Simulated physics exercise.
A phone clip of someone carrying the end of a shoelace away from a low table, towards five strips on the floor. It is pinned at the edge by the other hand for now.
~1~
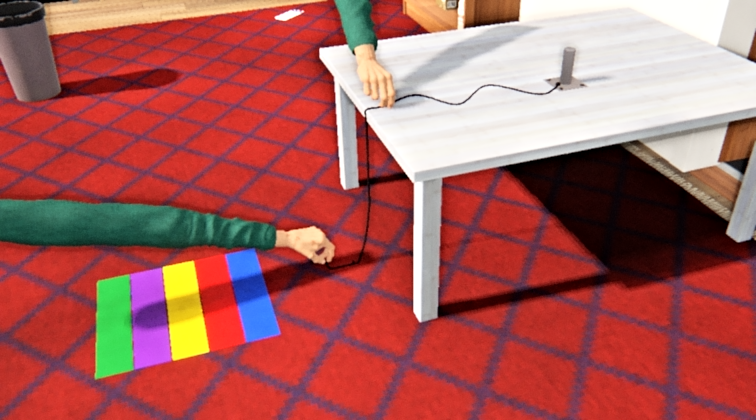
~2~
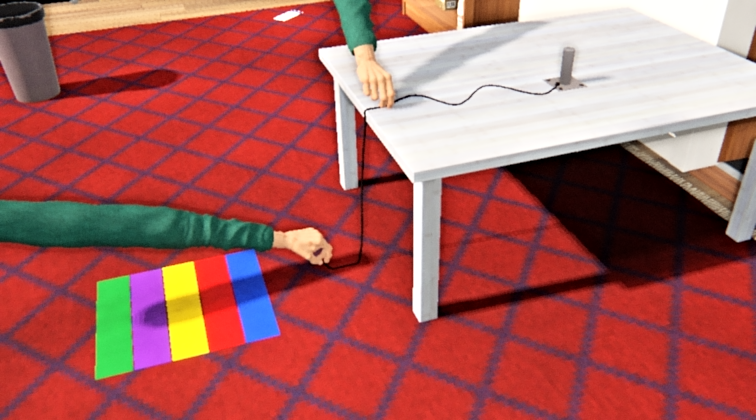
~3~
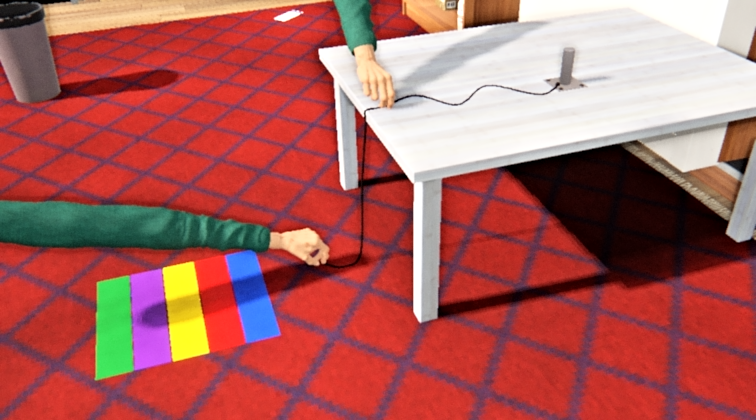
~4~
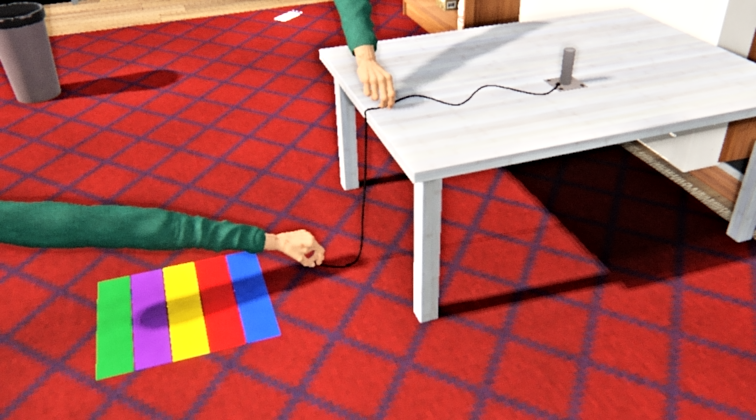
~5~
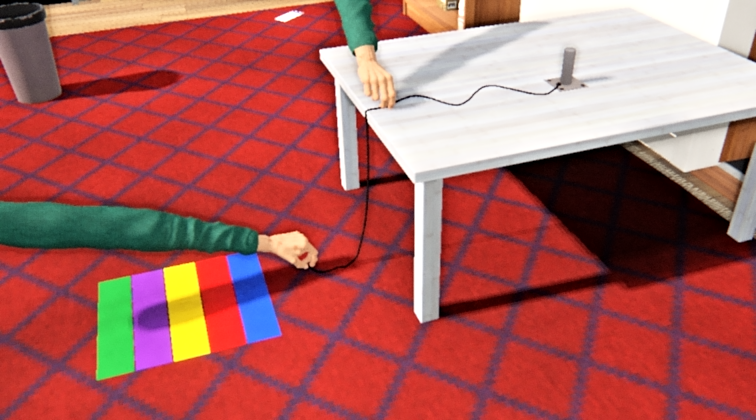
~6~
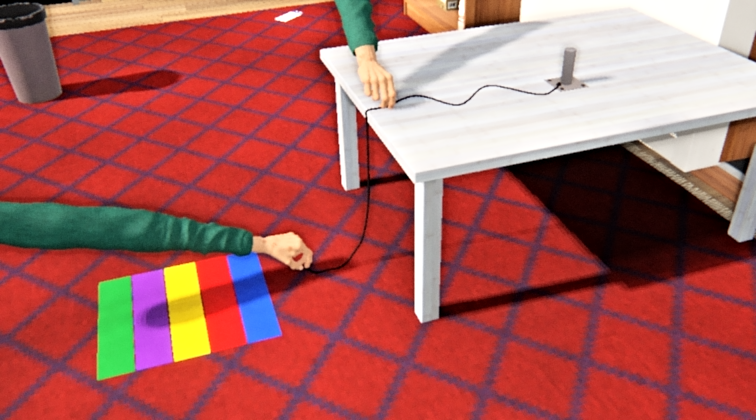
At the start, one hand pins a dark cord at the edge of a low white table while another holds its end near five coloured strips on the red carpet. The lower hand then edges slightly left, drawing the end a little farther from the table, while the upper hand stays put.
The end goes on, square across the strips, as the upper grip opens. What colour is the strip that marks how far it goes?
That strip is purple.
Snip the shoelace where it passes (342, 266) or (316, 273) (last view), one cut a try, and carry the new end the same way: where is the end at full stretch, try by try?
I'd say somewhere near (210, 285) the first time and near (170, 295) the second time.
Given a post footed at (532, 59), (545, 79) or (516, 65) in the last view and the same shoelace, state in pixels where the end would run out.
Around (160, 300), (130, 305) and (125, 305).
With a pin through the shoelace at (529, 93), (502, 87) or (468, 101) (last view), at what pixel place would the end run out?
(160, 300), (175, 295), (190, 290).
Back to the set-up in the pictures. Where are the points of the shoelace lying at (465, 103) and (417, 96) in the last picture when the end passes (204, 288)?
Point one: (427, 102); point two: (373, 110).
Soon after, end near (204, 288); over red.
After that, end near (168, 296); over yellow.
At the stop, end near (147, 301); over purple. The end stops over the purple strip.
